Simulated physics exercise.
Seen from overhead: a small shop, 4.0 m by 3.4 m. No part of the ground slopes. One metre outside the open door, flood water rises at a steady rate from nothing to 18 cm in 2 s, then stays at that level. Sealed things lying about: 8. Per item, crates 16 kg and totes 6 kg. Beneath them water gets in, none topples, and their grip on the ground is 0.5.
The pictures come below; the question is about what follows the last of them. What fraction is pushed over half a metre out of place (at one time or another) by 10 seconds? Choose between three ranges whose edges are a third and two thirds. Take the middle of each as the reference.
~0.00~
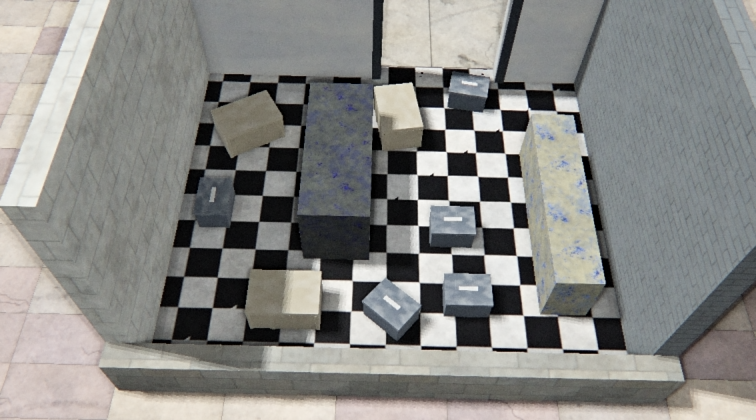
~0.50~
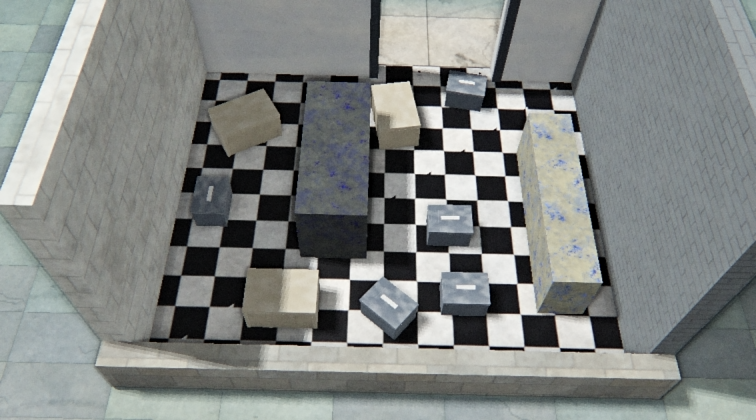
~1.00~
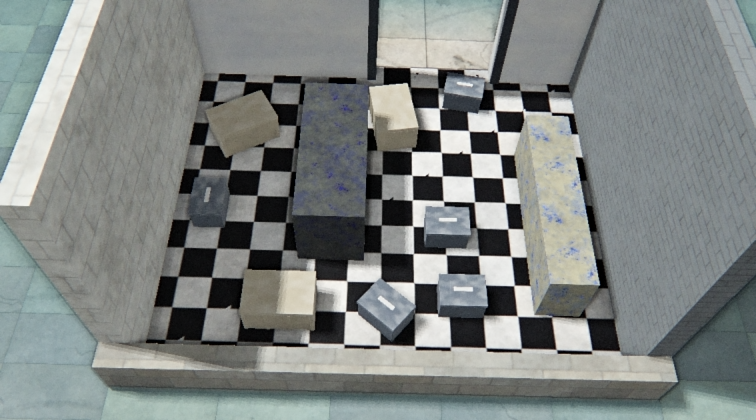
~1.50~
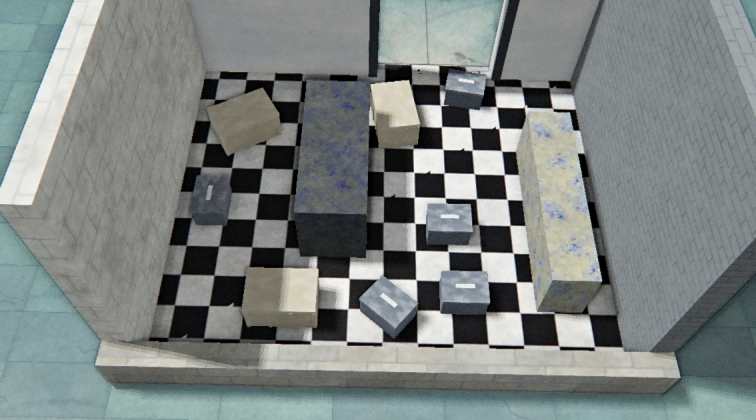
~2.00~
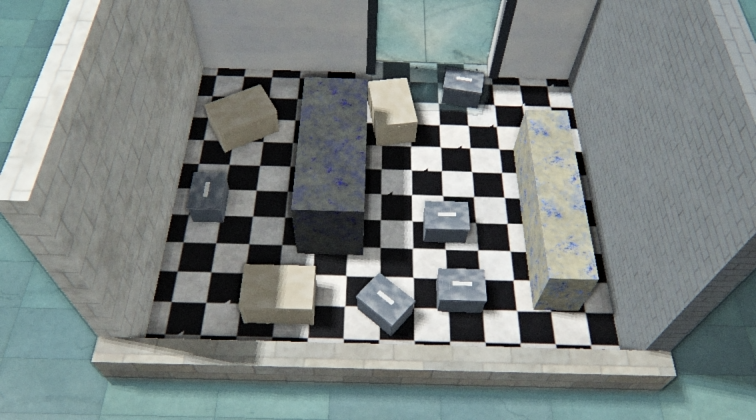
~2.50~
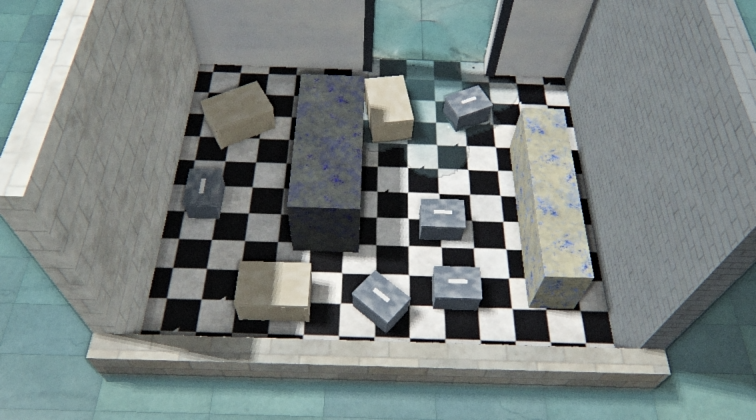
The range is the highest, two thirds or more.
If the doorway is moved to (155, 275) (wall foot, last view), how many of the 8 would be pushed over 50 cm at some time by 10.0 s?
4.
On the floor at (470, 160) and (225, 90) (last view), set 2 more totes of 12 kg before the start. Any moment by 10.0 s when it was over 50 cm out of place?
Order as asked - beyond the cutoff and inside the cutoff.
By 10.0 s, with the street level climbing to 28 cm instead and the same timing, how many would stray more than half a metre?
It would come to 8 of them.
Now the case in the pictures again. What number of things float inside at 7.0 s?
4.
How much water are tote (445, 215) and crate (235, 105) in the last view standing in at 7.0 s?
8 and 3 cm.
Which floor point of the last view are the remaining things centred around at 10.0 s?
I'd put it around (310, 222).
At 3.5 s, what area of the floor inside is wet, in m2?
5.0 m2.
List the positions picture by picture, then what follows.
A tote at (470, 84), on the bottom; a crate at (398, 106) rests on the ground; 0.0 m2 under water; 0 of 8 have shifted, in the first picture.
A tote at (467, 83) rests on the ground; a crate at (396, 105), on the bottom; water covers 0.0 m2; 0 of 8 have shifted, in the second picture.
A tote at (465, 85), on the bottom; a crate at (393, 107) rests on the ground; 0.0 m2 under water; 0 of 8 have shifted, in the third picture.
A tote at (466, 82) rests on the ground; a crate at (395, 104) rests on the ground; 0.0 m2 under water; 0 of 8 have shifted, in the fourth picture.
A tote at (464, 80) rests on the ground; a crate at (393, 101), on the bottom; water covers 0.4 m2; 0 of 8 have shifted, in the fifth picture.
A tote at (469, 101), on the bottom, 33 cm from its start; a crate at (389, 99) rests on the ground; 1.1 m2 under water; 1 of 8 have shifted, in the sixth picture.
After 3.5 s 1 of 8 are over 50 cm from their spots; 0 afloat.
After 4.5 s 3 of 8 are over 50 cm from their spots; 1 afloat.
After 7.0 s 5 of 8 are over 50 cm from their spots; 4 afloat.
After 10.0 s 7 of 8 are over 50 cm from their spots, and 7 have been at some point; 8 afloat.
